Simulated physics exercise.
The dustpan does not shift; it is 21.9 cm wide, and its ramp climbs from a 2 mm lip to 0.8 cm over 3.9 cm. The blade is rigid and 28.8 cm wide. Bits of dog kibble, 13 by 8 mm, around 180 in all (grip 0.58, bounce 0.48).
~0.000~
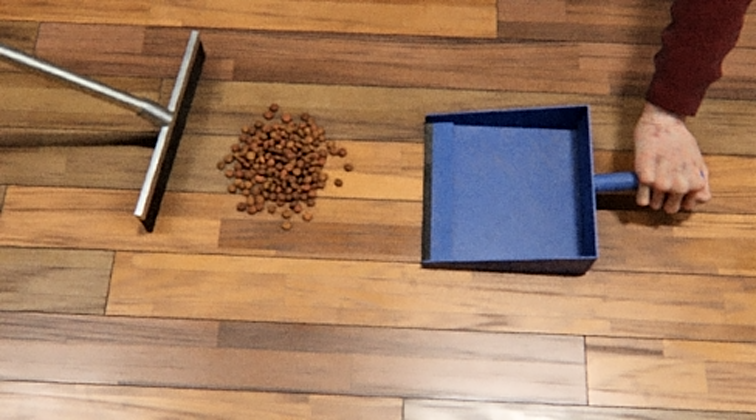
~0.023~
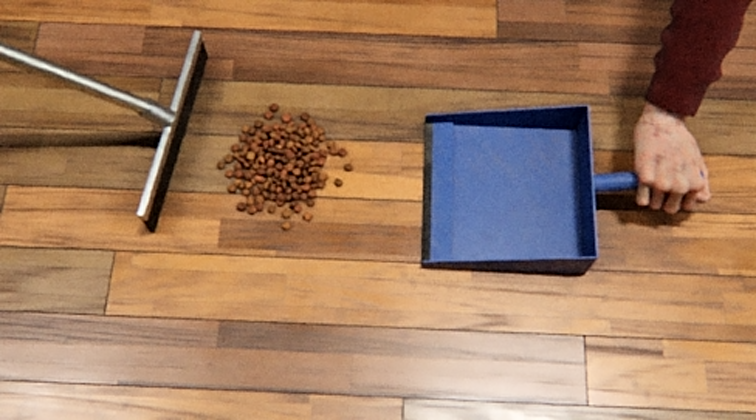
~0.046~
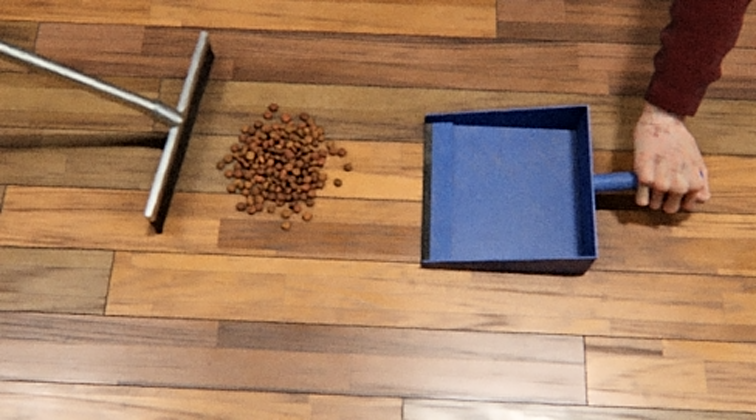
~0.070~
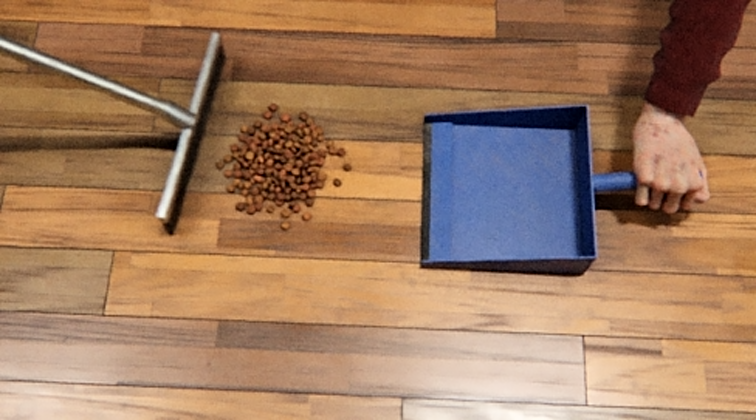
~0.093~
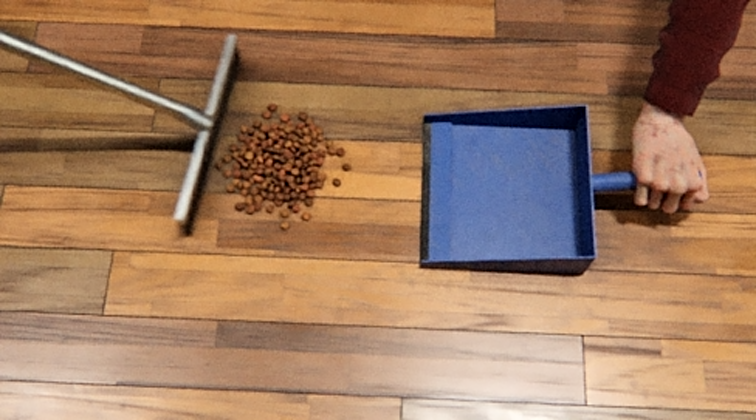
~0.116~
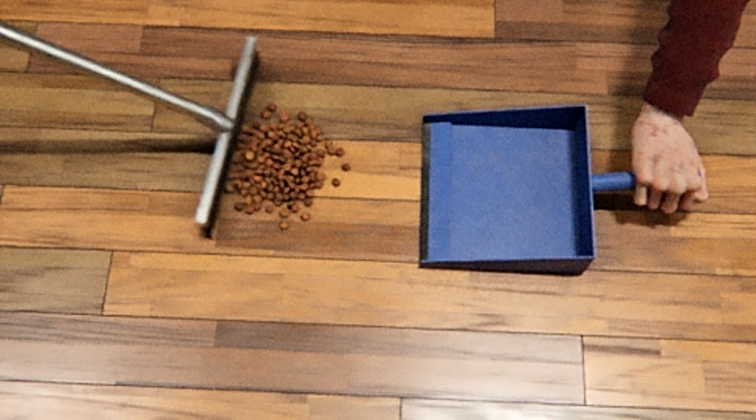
In the video, a hand holds a blue dustpan still on a wooden floor beside a small pile of brown pellets, while a long-handled metal blade slides right from the left and reaches the pile's near edge.
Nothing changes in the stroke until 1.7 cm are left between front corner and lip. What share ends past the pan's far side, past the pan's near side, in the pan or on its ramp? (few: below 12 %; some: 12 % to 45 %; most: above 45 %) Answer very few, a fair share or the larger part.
Past the pan's far side: Very few; past the pan's near side: Very few; in the pan or on its ramp: The larger part.
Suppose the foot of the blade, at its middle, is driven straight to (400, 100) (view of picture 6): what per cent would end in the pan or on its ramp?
About 35 per cent.
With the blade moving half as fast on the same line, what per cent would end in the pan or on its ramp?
In that case some 30 per cent.
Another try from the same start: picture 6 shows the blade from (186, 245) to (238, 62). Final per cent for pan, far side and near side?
Pan 45, far 5, near 20.
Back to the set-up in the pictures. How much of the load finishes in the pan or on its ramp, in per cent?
Roughly 60 per cent.
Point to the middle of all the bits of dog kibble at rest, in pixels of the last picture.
Near (445, 191).
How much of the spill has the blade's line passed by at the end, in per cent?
About 0 per cent.
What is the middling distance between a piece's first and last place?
About 24 cm.
After 0.22 s, middle of the blade 13 cm from the lip; 0 % over the lip, far side 5 %, near side 0 %.
After 0.29 s, middle of the blade 6 cm from the lip; 0 % over the lip, far side 5 %, near side 5 %.
After 0.49 s, middle of the blade 4 cm from the lip; 60 % over the lip, far side 10 %, near side 5 %.
In the end, at 1.3 s, far side 10 %, near side 5 %, pan 60 %, in front of the lip or behind the blade 30 %.
